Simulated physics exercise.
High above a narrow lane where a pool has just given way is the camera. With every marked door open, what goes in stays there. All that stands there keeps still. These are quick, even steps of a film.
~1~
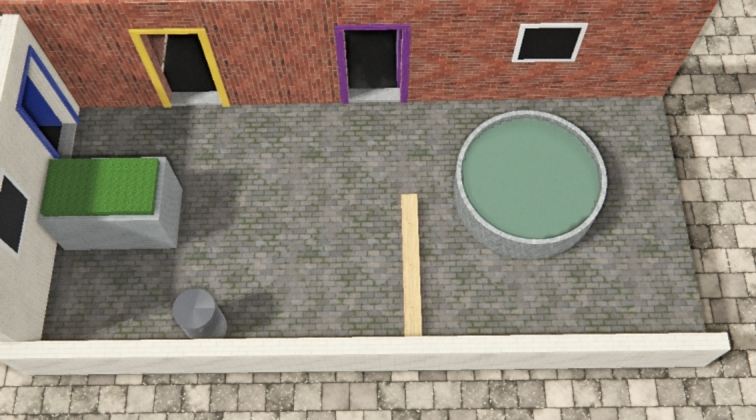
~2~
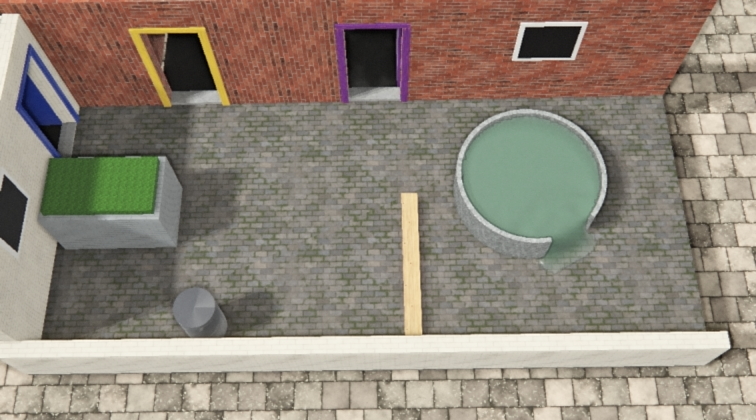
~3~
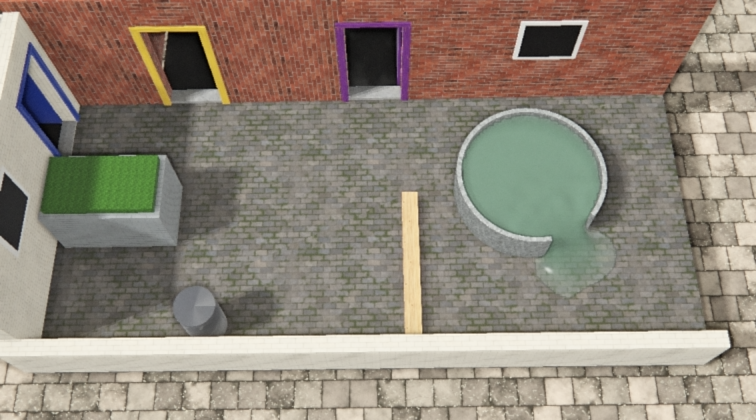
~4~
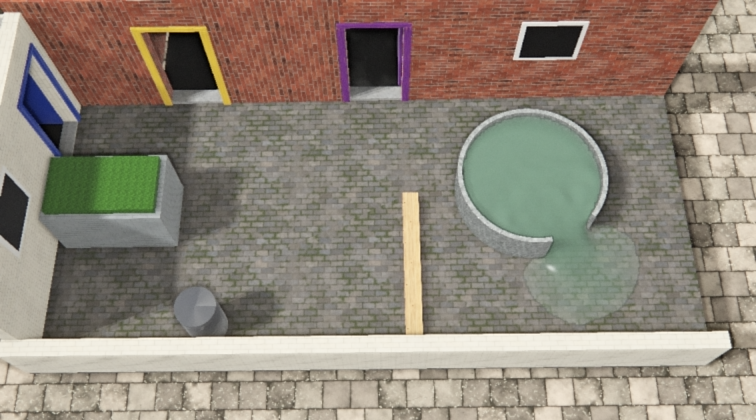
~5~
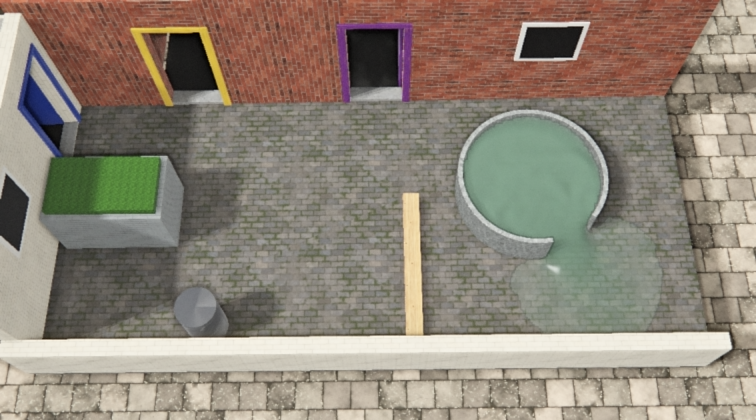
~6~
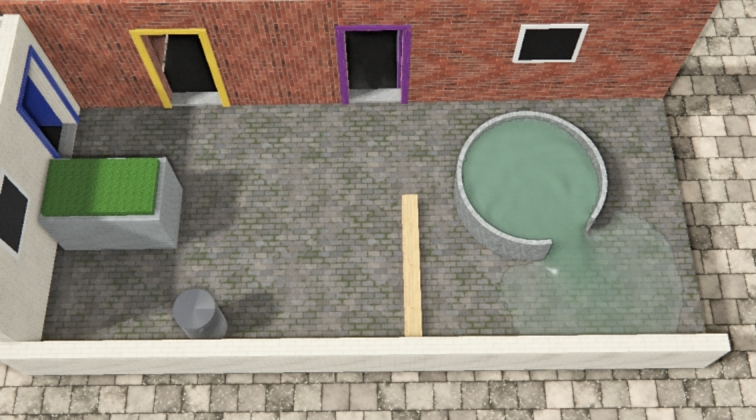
In this clip, a round tank of greenish water stands whole in a walled, paved yard beside a wooden plank; then its lower right side opens and water pours out, spreading across the paving to the near white wall.
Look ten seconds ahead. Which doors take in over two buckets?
Door by door: The purple door does not, the blue door does not, the yellow door does not.
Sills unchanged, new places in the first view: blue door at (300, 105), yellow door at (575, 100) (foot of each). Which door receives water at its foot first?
The one in purple gets wet first.
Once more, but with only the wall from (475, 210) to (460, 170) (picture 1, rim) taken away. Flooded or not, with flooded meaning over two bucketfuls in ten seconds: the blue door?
Result for the blue door: It ends up above.
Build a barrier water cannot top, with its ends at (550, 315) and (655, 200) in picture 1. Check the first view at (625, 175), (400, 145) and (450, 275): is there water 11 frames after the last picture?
Listed order: Swamped, spared, swamped.
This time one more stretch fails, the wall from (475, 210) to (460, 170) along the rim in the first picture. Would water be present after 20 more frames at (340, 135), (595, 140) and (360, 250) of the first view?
Taking each in turn, they come out watered, kept dry, watered.
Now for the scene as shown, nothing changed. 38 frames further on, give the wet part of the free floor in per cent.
I'd put it at roughly 30 per cent.
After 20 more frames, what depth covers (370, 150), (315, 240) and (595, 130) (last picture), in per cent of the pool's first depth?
Respectively 0, 0 and 0 per cent.
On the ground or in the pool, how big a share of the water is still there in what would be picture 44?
I'd put it near 62 %.
A moment on, water covers 10 % of the floor; the purple door not reached, the blue door not reached, the yellow door not reached.
Next, water covers 15 % of the floor; the purple door not reached, the blue door not reached, the yellow door not reached.
Then, water covers 20 % of the floor; the purple door not reached, the blue door not reached, the yellow door not reached.
Later, water covers 30 % of the floor; the purple door wet at the sill, nothing in, the blue door not reached, the yellow door not reached.
In the end, water covers 40 % of the floor; the purple door wet at the sill, nothing in, the blue door not reached, the yellow door wet at the sill, nothing in.
